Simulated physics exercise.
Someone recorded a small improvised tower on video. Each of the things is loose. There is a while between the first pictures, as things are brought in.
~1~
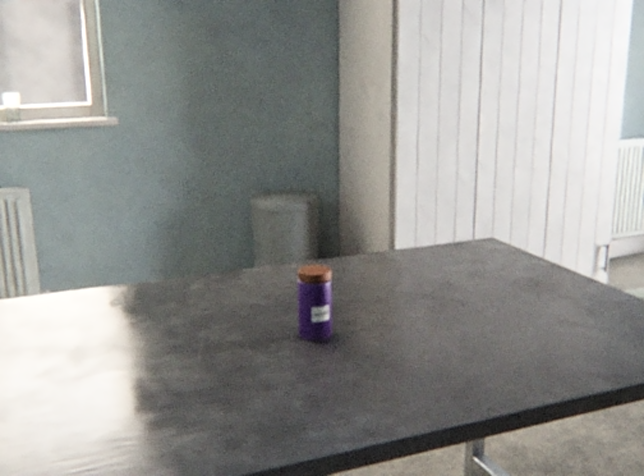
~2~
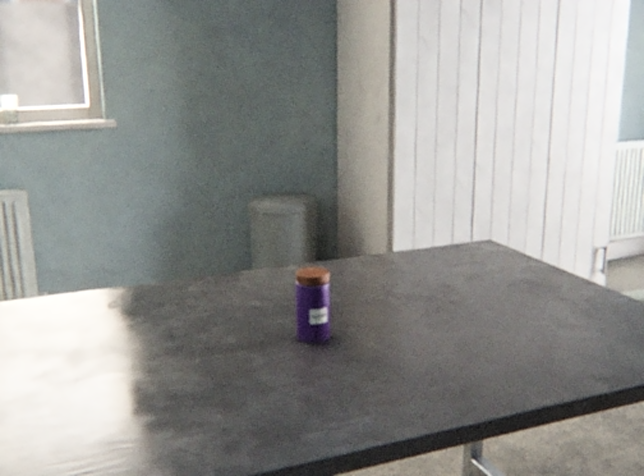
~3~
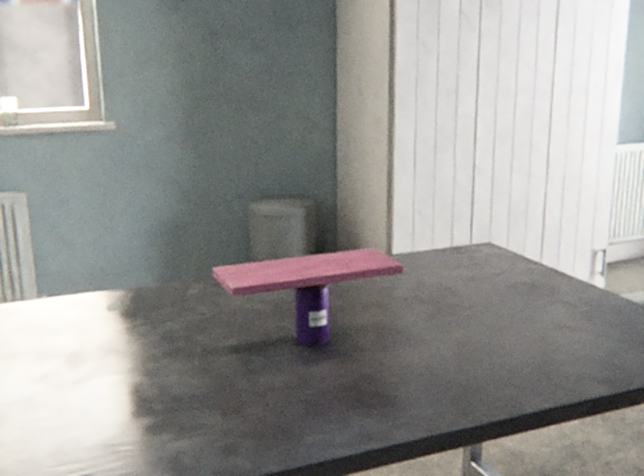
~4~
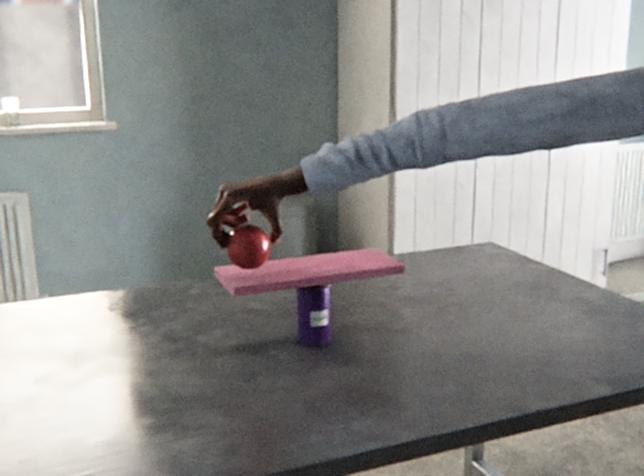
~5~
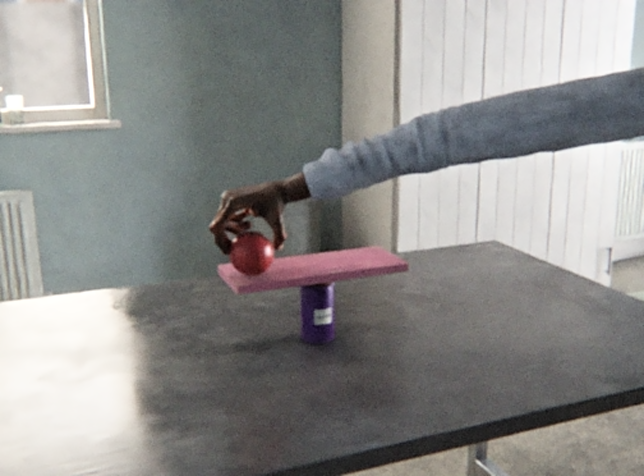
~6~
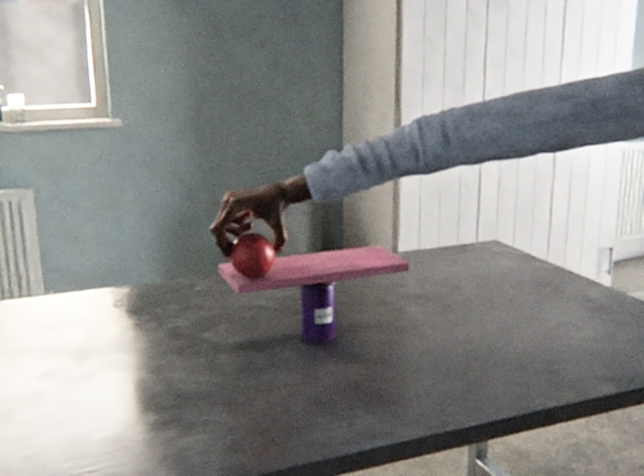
In the video, a purple jar with a brown lid stands on a dark table, then a pink board lies across it. A hand reaches in from the right and sets a red apple on the board's left end, keeping hold.
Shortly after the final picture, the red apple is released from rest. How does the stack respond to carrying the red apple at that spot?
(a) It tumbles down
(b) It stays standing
It tumbles down.
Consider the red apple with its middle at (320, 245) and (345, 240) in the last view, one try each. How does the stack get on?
Stands firm, then stands firm.
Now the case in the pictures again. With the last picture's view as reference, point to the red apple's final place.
Roughly at pixel (144, 360).
Then, 0.40 s later than the last frame, red apple now fallen; pink board tilted by 50°.
Then, 0.50 s later than the last frame, pink board tilted by 47°.
Then, 0.70 s later than the last frame, pink board now fallen.
Then, 0.80 s later than the last frame, things are still on the move.
When it is over, fallen, red apple and pink board; purple jar as before. End places, in pixels of the last picture, red apple near (144, 360). The stack loses its balance.
